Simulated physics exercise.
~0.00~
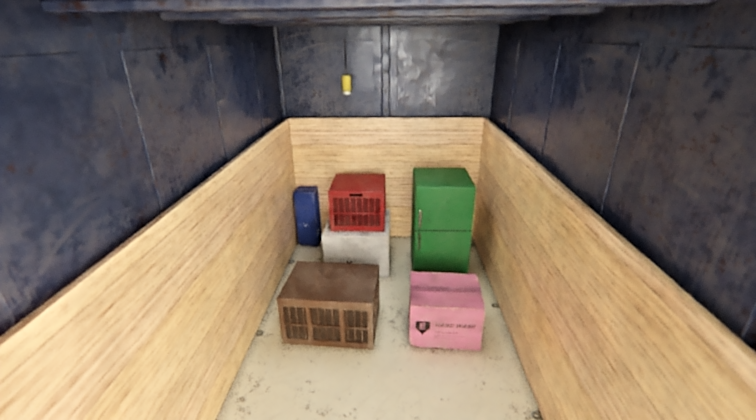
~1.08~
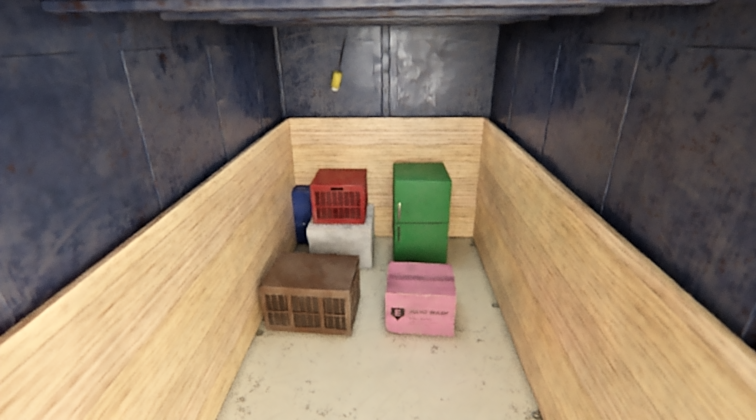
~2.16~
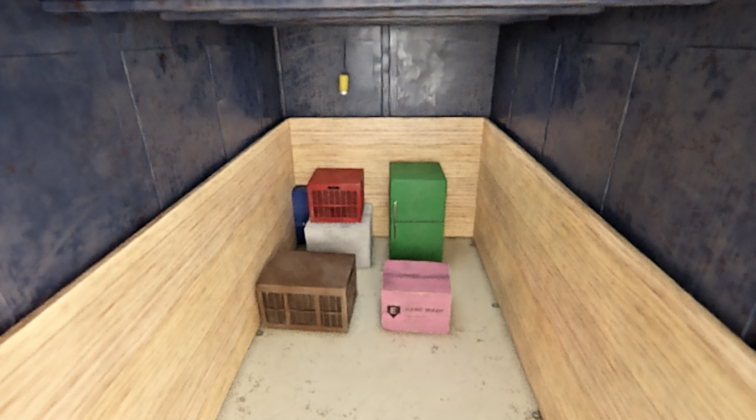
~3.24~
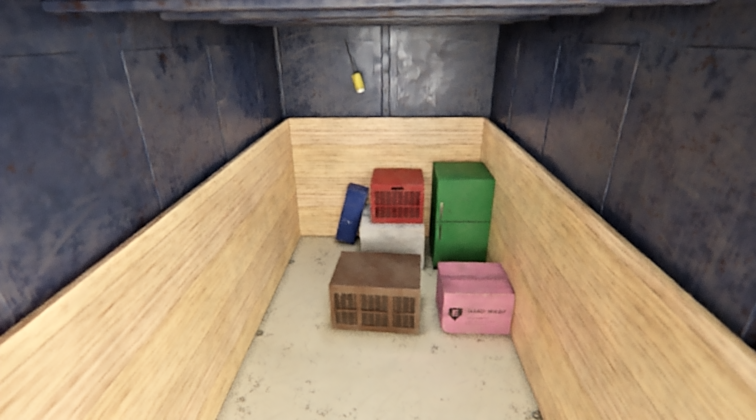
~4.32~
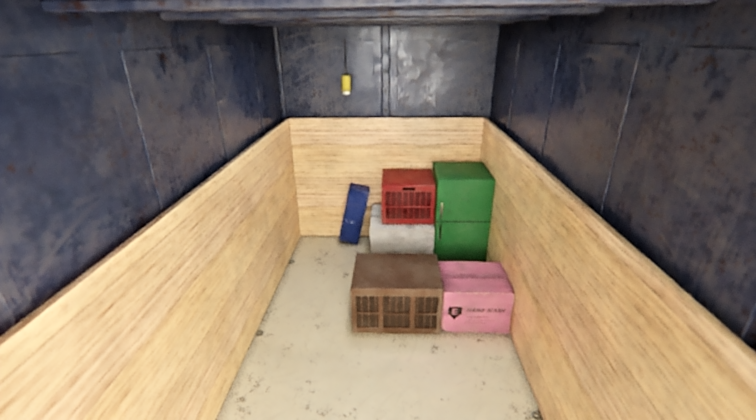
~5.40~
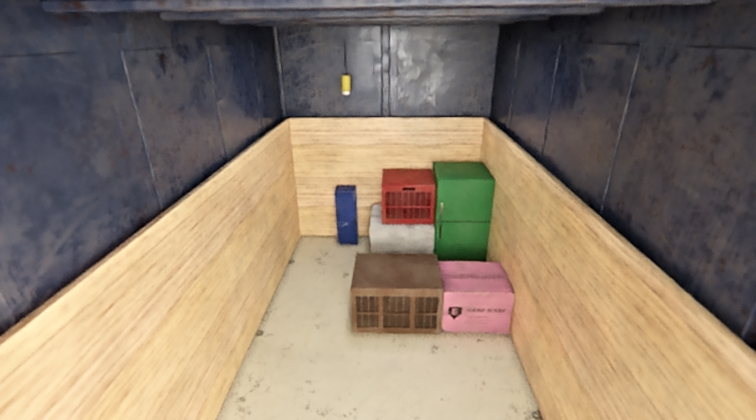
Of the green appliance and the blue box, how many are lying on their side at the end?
None of them are. The green appliance and the blue box are both standing upright at the end.
